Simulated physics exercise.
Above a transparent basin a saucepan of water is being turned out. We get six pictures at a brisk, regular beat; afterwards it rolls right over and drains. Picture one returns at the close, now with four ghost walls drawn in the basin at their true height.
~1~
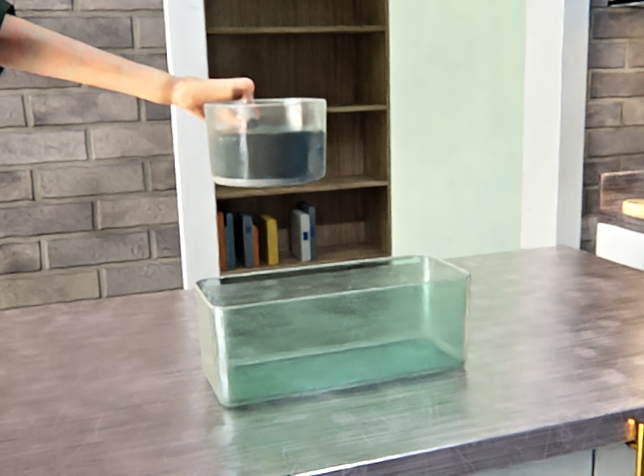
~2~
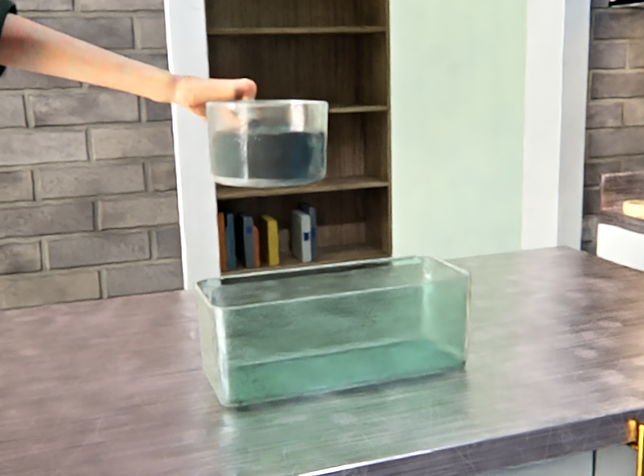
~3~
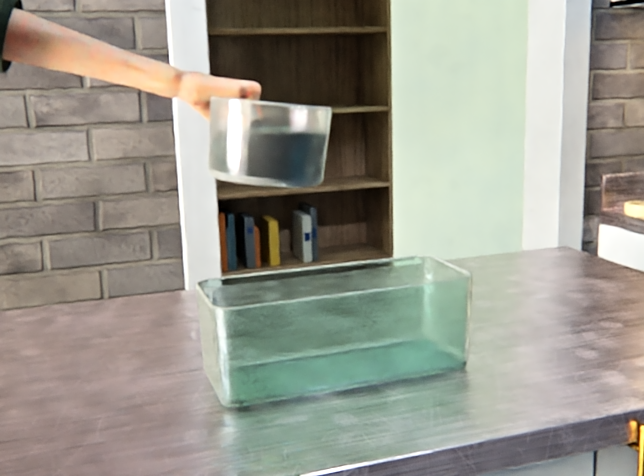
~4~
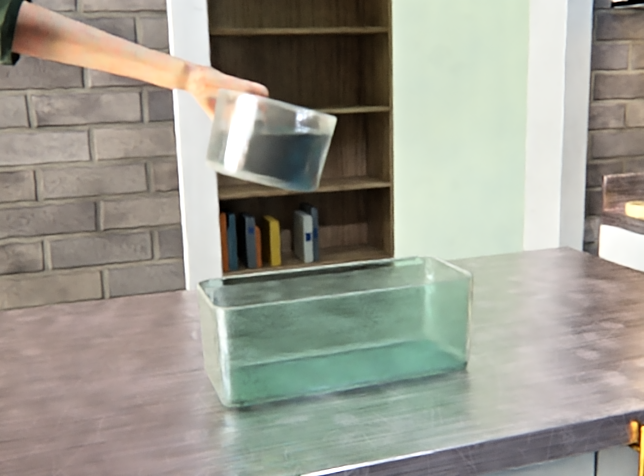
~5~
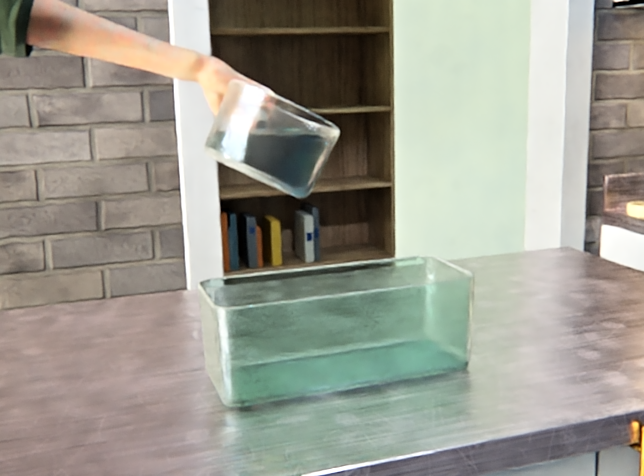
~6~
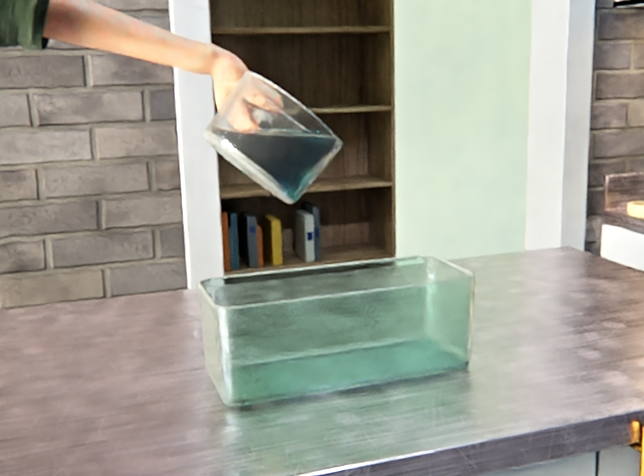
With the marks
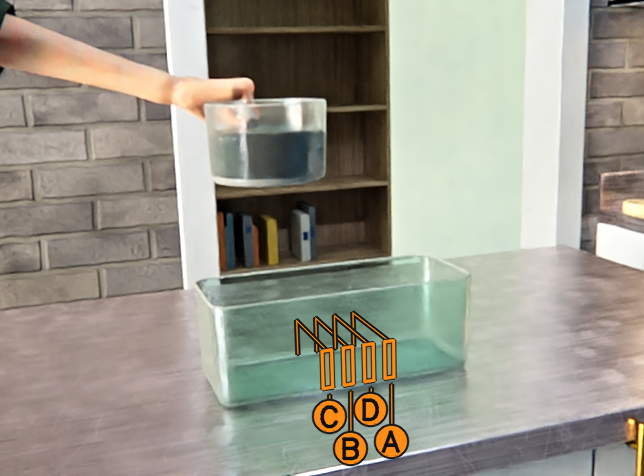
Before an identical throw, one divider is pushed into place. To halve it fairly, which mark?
I would pick position A.
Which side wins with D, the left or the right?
The right one.
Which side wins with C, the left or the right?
More ends on the right.
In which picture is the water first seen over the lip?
In picture 6.
In orange, A at (391, 384); B at (350, 391); C at (329, 395); D at (371, 388).
Choosing A, about 53 % ends left of the wall and 45 % right of it.
Choosing B, about 8 % ends left of the wall and 90 % right of it.
Choosing C, about 6 % ends left of the wall and 92 % right of it.
Choosing D, about 17 % ends left of the wall and 81 % right of it.
